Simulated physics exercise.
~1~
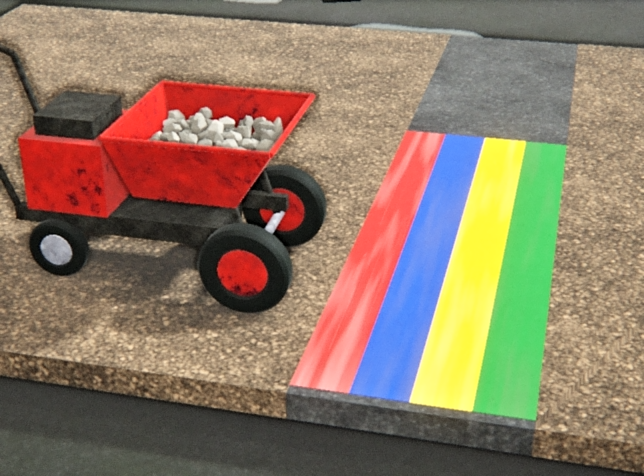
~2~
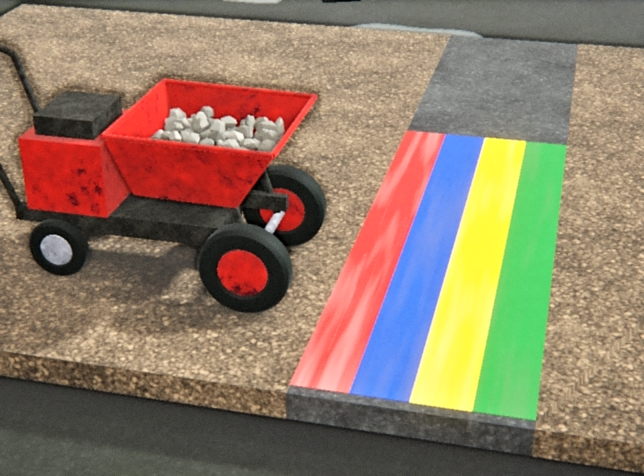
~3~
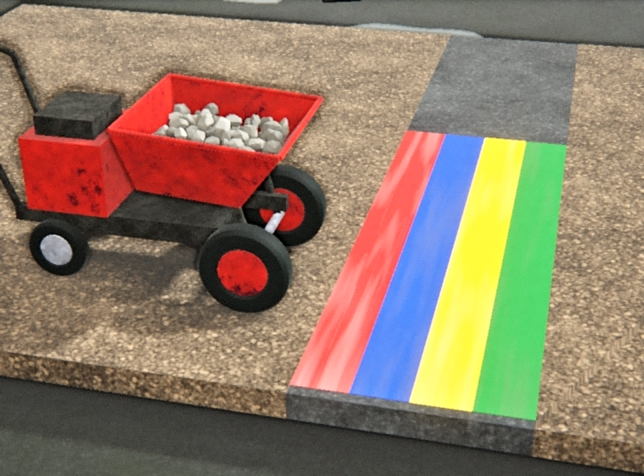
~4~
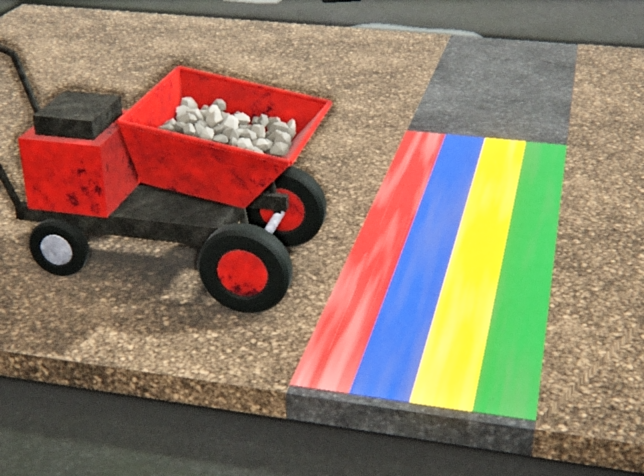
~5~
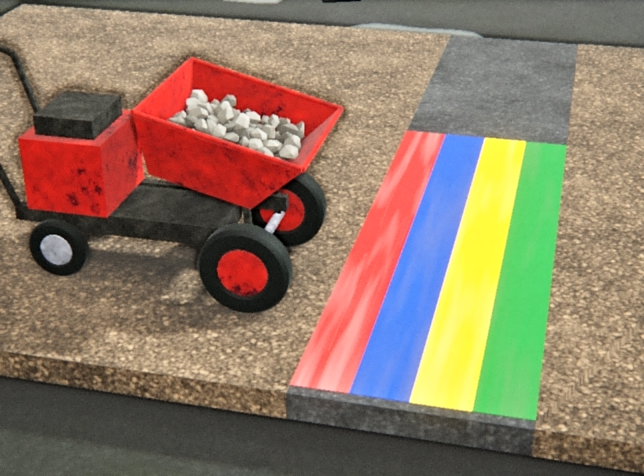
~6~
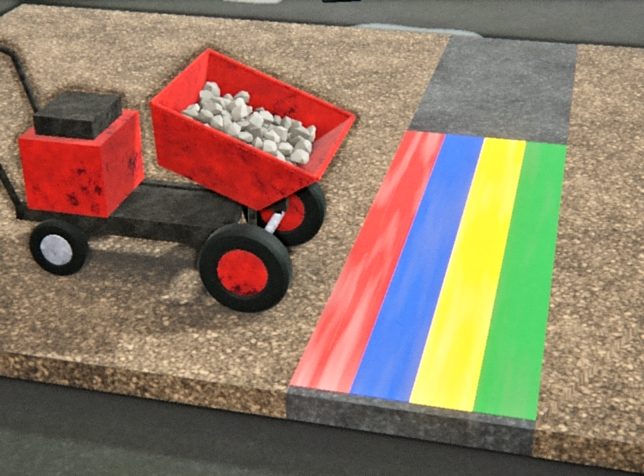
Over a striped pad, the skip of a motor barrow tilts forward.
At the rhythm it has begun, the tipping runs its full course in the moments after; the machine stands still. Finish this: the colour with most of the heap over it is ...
... Blue.
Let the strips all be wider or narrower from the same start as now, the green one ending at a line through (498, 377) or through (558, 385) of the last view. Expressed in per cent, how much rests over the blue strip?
Shares: 40 %; then 50 %.
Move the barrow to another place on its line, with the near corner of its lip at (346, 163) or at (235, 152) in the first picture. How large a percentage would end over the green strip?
Around 30 and 0 per cent respectively.
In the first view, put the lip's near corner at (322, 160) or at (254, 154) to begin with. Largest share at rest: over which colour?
The yellow strip at the first place, then the blue strip at the second.
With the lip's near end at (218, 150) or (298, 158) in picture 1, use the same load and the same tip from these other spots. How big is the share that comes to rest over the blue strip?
In turn 30 and 30 in a hundred.
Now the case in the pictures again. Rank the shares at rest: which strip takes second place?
Second: The yellow one.
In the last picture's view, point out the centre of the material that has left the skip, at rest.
Around (427, 293).
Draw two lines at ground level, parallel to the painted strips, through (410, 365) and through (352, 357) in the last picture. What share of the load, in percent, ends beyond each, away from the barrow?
Some 40 and some 90 per cent, respectively.
Shortly afterwards, skip tipped steeply; the whole lot in the skip.
Next, skip tipped right over; the bulk in the skip; a little over the blue strip; only a few over the yellow strip; only a few falling.
Some moments later, skip tipped right over; near a quarter in the skip; only a few over the red strip; near a third over the blue strip; near a quarter over the yellow strip; a little over the green strip.
In the end, skip tipped right over; a little in the skip; a little over the red strip; near half over the blue strip; near a quarter over the yellow strip; a little over the green strip; only a few off the paint.
